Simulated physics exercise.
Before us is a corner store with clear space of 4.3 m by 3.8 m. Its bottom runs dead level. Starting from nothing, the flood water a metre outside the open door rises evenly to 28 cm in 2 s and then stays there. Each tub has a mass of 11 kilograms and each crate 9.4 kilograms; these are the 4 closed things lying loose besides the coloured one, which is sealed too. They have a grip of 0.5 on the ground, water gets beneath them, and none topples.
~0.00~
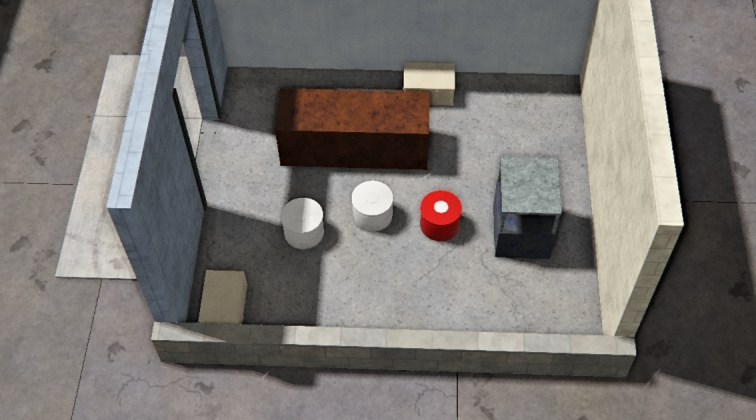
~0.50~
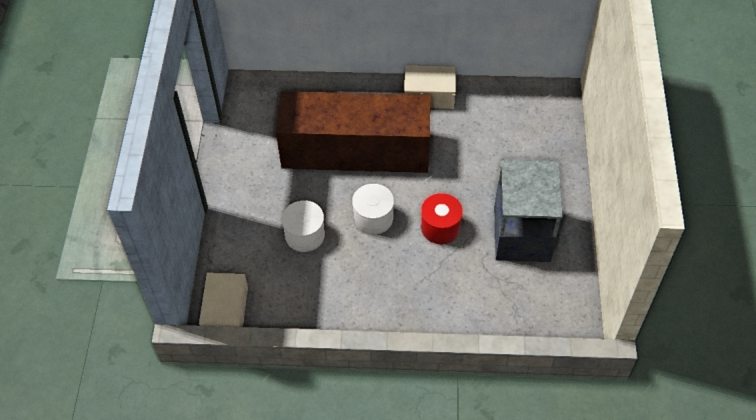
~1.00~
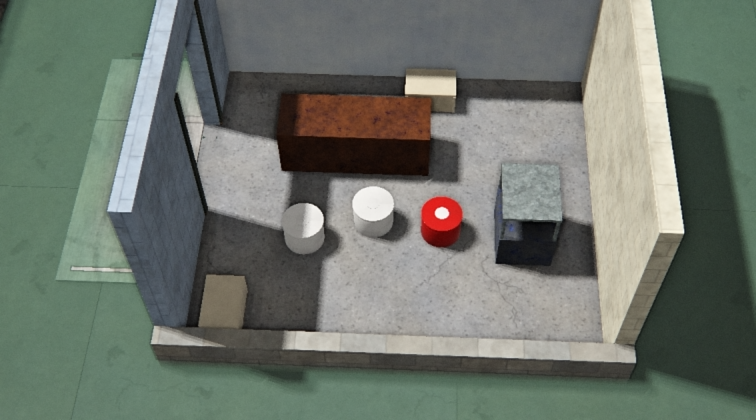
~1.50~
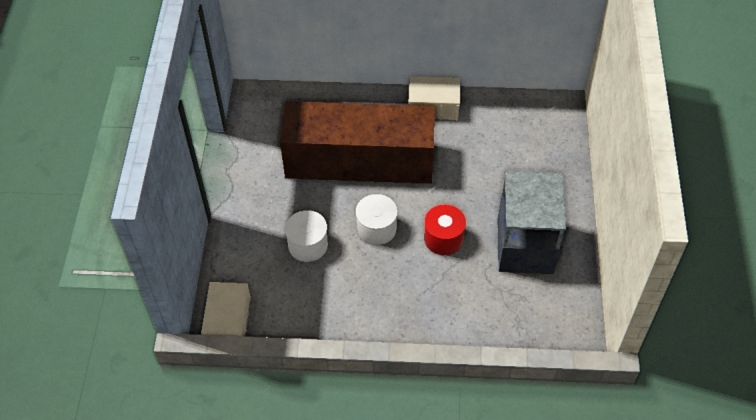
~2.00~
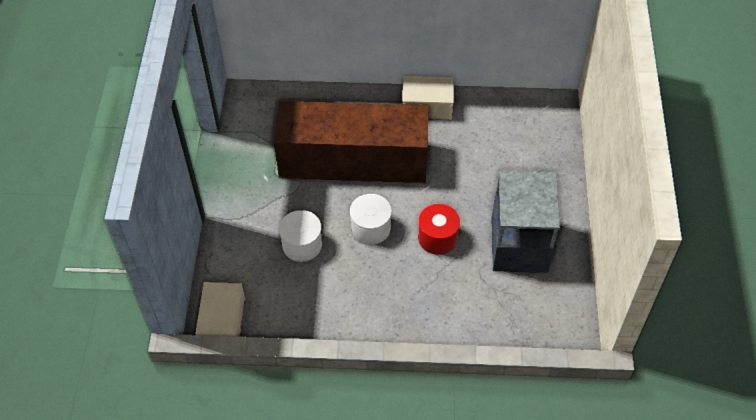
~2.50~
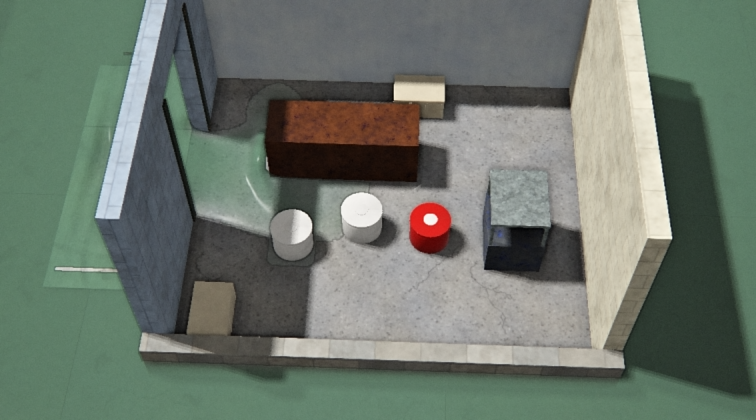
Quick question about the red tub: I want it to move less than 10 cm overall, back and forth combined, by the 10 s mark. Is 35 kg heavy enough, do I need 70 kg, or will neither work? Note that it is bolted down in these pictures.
35 kg is heavy enough.
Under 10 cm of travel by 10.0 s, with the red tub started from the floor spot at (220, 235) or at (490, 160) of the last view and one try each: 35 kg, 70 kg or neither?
Going in order: Both weights work, both weights work.
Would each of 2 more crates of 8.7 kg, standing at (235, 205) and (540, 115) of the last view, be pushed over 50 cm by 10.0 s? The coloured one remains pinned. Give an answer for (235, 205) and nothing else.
Note: Exceeds it.
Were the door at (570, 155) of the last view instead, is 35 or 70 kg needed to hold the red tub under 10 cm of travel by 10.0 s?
Under that change the small mass suffices.
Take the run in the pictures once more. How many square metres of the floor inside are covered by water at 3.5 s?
Somewhere about 7.5 m2, give or take.
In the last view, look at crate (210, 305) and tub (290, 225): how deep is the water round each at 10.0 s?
Some 6 cm at the first, some 16 cm at the second.
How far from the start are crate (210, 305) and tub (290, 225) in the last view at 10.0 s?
In that order: 50 cm, 250 cm.
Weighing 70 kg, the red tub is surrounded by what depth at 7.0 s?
Around 4 cm.
After 3.5 s the red tub would be 1 cm from its start with 35 kg and 0 cm from its start with 70 kg; 1 cm of water round it then.
After 4.5 s the red tub would be 1 cm from its start with 35 kg and 0 cm from its start with 70 kg; 4 cm of water round it then.
After 7.0 s the red tub would be 1 cm from its start with 35 kg and 0 cm from its start with 70 kg; 4 cm of water round it then.
After 10.0 s the red tub would be 1 cm from its start with 35 kg and 0 cm from its start with 70 kg; 14 cm of water round it then.
